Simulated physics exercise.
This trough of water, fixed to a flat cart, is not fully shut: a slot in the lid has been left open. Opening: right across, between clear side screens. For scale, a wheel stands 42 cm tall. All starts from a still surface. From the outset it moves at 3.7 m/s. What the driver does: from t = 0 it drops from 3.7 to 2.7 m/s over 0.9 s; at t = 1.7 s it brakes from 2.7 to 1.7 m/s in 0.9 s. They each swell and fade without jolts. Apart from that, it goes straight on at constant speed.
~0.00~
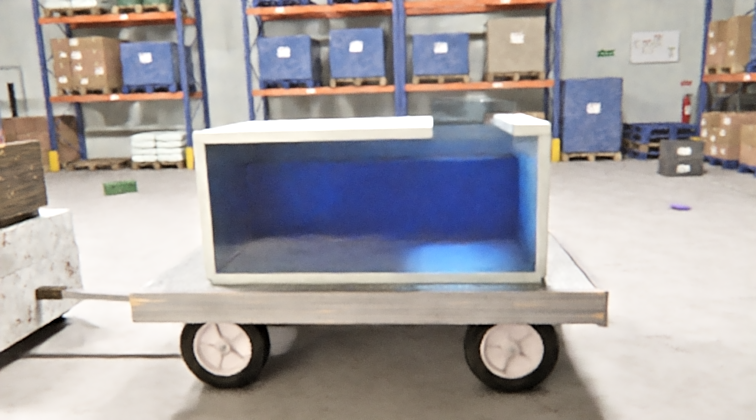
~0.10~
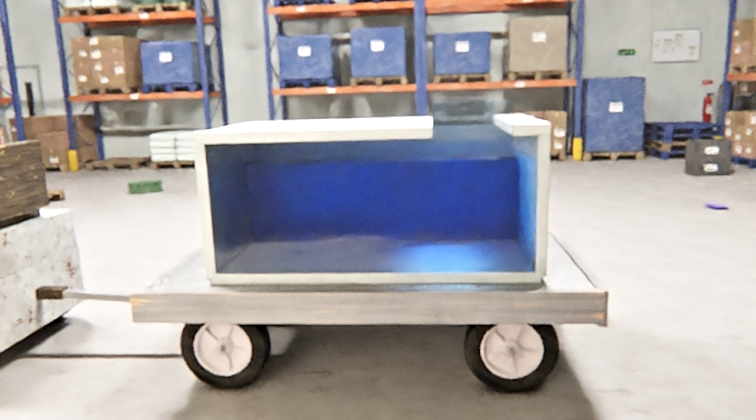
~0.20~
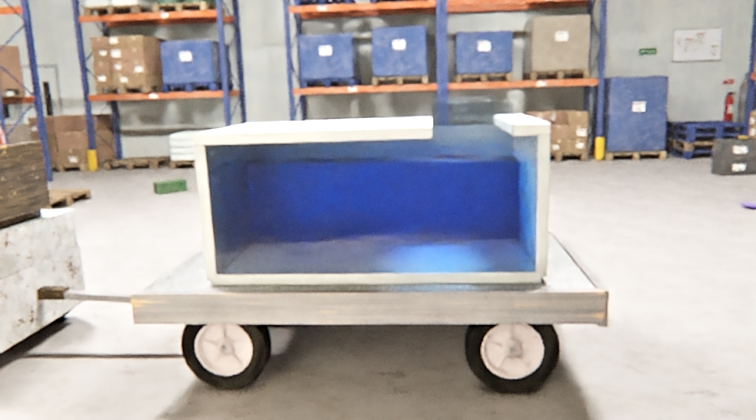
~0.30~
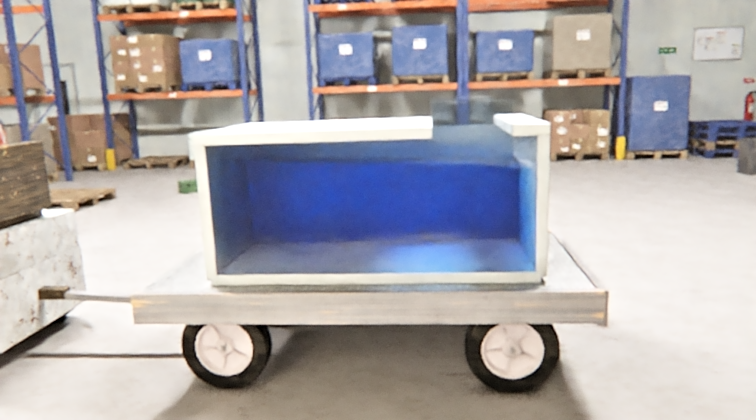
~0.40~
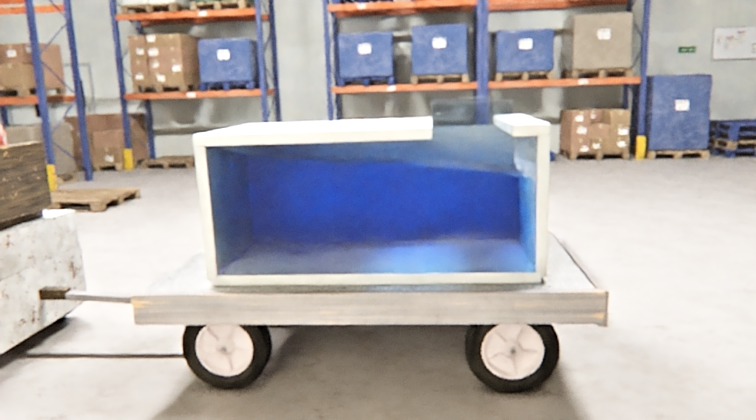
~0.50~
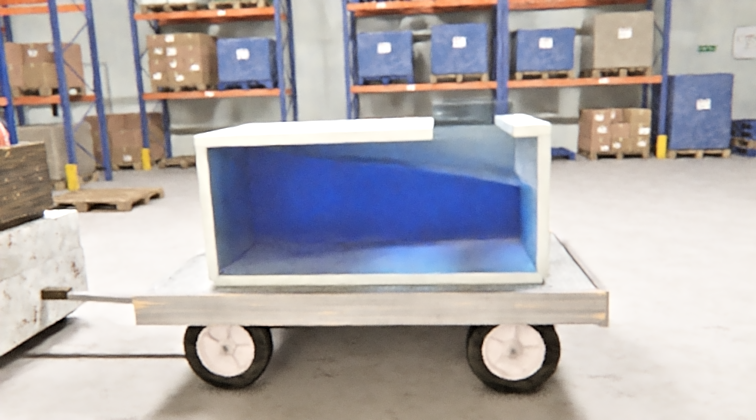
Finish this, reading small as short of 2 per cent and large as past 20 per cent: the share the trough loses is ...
... small.
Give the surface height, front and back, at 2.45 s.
Close to 58 cm in front, close to 36 cm behind.
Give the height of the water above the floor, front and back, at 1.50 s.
Heights: Front 42 cm, then back 62 cm.
By 1.50 s the surface stands 62 cm at the back and 41 cm at the front; all of it is still inside.
By 2.45 s the surface stands 35 cm at the back and 59 cm at the front; all of it is still inside.
By 3.40 s the surface stands 54 cm at the back and 39 cm at the front; all of it is still inside.
By 5.49 s all of it is still inside.
